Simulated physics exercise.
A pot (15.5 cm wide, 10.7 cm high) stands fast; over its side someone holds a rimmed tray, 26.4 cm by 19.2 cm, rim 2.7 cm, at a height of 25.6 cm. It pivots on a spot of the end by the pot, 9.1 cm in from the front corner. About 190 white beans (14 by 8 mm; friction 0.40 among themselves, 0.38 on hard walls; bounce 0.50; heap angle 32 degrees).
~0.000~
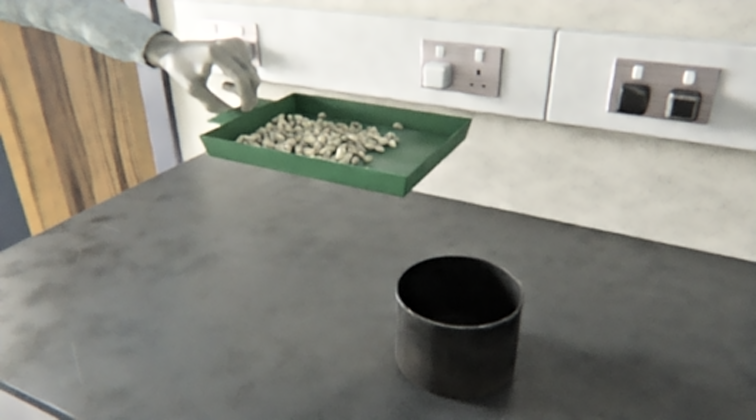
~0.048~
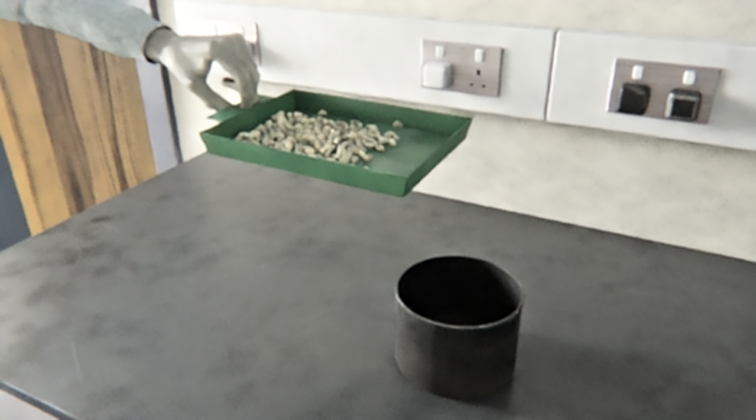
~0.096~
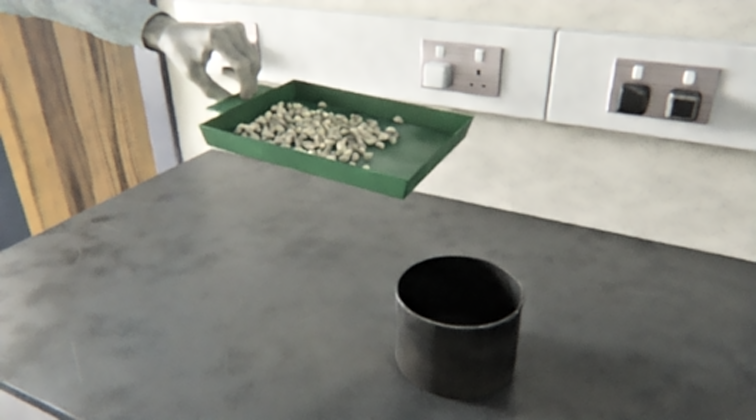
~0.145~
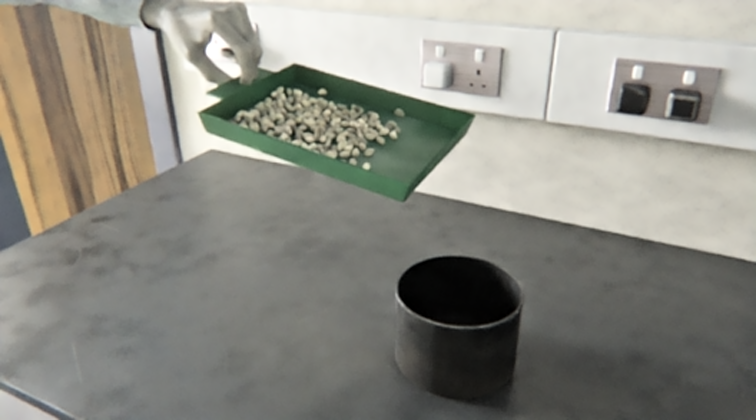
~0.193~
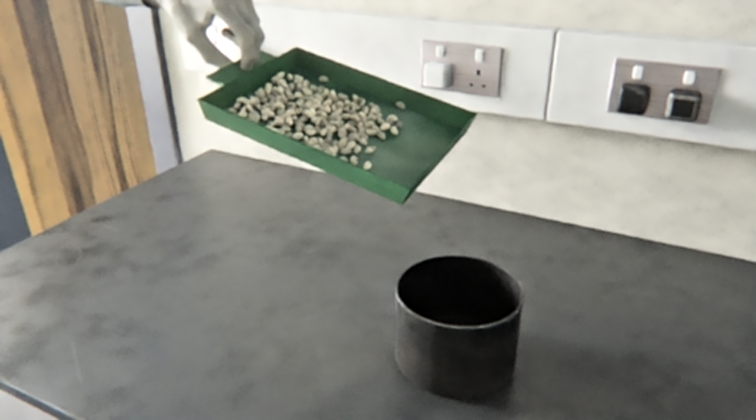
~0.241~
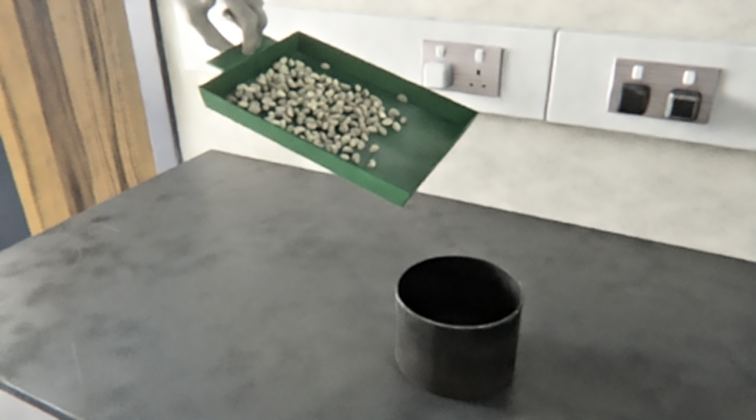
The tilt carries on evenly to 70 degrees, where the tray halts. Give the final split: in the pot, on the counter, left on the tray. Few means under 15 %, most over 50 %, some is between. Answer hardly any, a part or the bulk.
Pot: A part, counter: A part, tray: A part.
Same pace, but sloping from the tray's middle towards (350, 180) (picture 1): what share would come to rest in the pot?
Some 5 per cent.
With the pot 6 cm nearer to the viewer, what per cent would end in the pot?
Then about 60 per cent.
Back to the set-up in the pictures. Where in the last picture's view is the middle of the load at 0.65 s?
Near (405, 174).
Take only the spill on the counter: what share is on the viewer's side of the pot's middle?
Roughly 90 per cent.
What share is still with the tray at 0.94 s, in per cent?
About 45 per cent.
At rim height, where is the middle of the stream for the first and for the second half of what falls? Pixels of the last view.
First near (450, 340), later near (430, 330).
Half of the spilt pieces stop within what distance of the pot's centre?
About 22 cm.
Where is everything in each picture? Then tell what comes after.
In the first picture, tray tilt 0 degrees, front corners at (206, 135) and (403, 173); middle of the pieces at (312, 140); pot at (459, 288).
In the second picture, tray tilt 1 degrees, front corners at (206, 132) and (404, 174); middle of the pieces at (312, 138).
In the third picture, tray tilt 4 degrees, front corners at (205, 124) and (404, 176), lowest corner right front; middle of the pieces at (312, 132).
In the fourth picture, tray tilt 9 degrees, front corners at (205, 111) and (406, 180), lowest corner right front; middle of the pieces at (312, 123).
In the fifth picture, tray tilt 14 degrees, front corners at (205, 99) and (407, 184), lowest corner right front; middle of the pieces at (313, 113).
In the sixth picture, tray tilt 19 degrees, front corners at (205, 86) and (407, 188), lowest corner right front; middle of the pieces at (314, 104); pot at (459, 288). Its pace works out near 105 degrees a second.
After 0.49 s, tilt 45 degrees; the tray holds 100 %, the pot 0 %.
After 0.65 s, tilt 62 degrees; the tray holds 95 %, the pot 0 %.
Then, at 0.94 s, tilt 70 degrees; the tray holds 45 %, the pot 15 %.
By 2.5 s all is still; pot 25 %, counter 40 %, tray 35 %.
